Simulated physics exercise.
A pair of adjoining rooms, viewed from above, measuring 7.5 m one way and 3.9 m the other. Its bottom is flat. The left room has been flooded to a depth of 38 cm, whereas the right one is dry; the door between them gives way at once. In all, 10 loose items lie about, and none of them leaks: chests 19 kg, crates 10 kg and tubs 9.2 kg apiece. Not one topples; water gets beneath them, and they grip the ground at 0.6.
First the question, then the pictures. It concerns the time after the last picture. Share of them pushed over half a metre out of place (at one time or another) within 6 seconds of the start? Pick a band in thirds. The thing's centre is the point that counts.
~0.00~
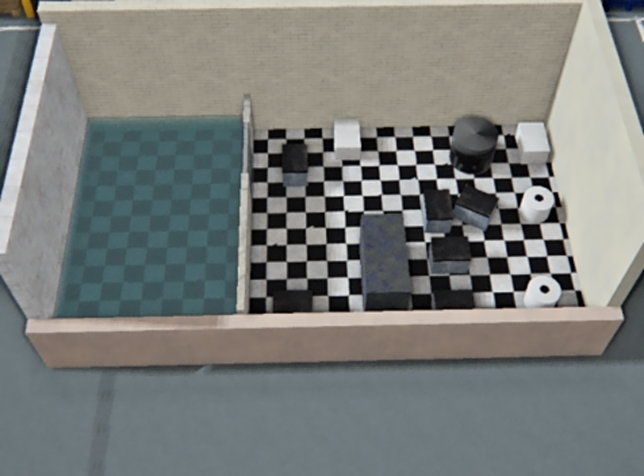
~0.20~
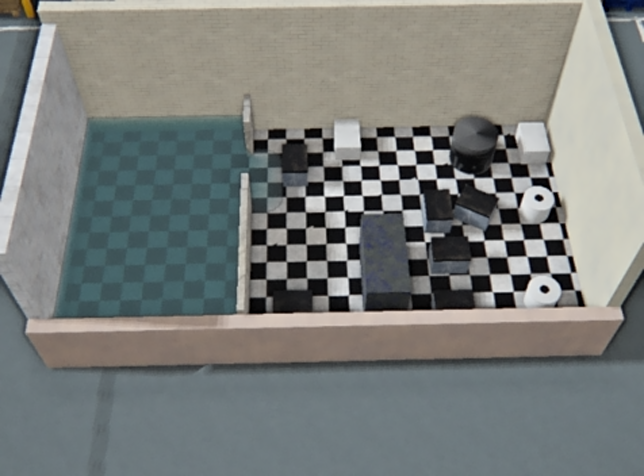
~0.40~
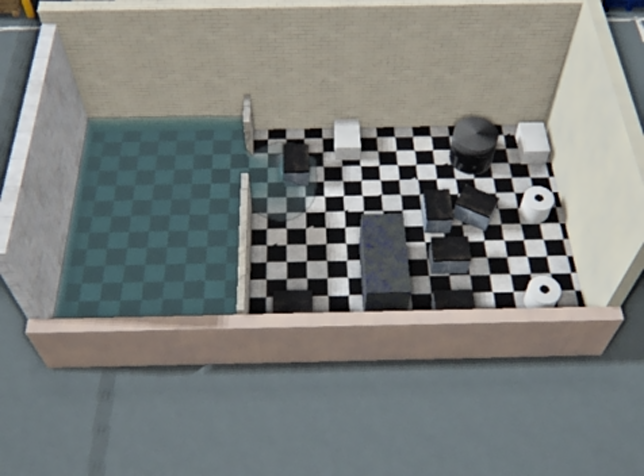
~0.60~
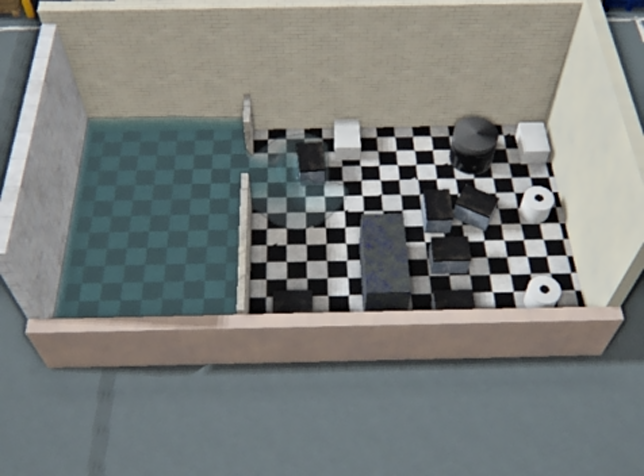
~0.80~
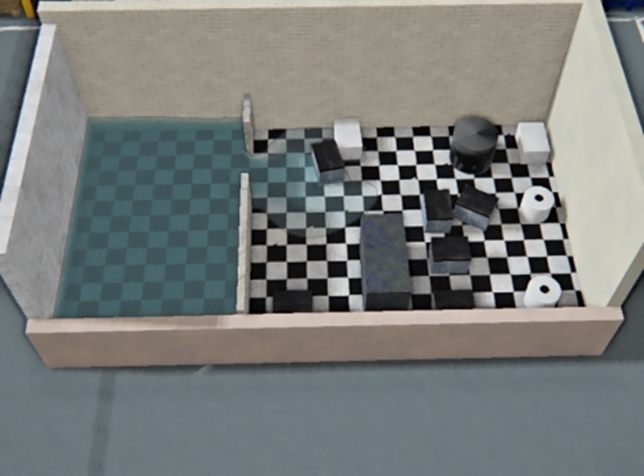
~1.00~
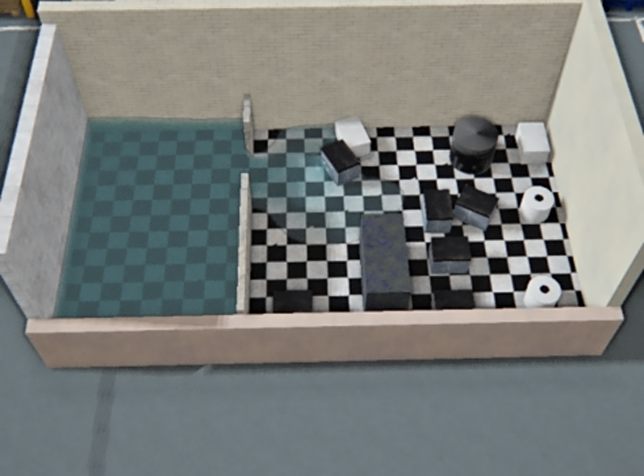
Band: One to two thirds.
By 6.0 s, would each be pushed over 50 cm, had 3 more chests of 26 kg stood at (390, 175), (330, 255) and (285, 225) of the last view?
Sequence of outcomes: Crosses it, does not cross it, does not cross it.
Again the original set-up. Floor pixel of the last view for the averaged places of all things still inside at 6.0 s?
Centre of the remaining things: Roughly (491, 263).
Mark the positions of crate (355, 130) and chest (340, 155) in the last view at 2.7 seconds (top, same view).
First near (440, 148), second near (415, 145).
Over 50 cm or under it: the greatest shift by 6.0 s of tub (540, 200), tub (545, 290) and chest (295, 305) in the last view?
Item one exceeds it, item two falls below it, item three falls below it.
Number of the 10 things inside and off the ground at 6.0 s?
Total: 7.
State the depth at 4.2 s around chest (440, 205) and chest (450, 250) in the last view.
Depths: Near 9 cm, then near 5 cm.
After 1.4 s 1 of 10 are over 50 cm from their spots; 0 afloat.
After 2.7 s 2 of 10 are over 50 cm from their spots; 1 afloat.
After 4.2 s 3 of 10 are over 50 cm from their spots; 4 afloat.
After 6.0 s 5 of 10 are over 50 cm from their spots, and 5 have been at some point; 7 afloat.
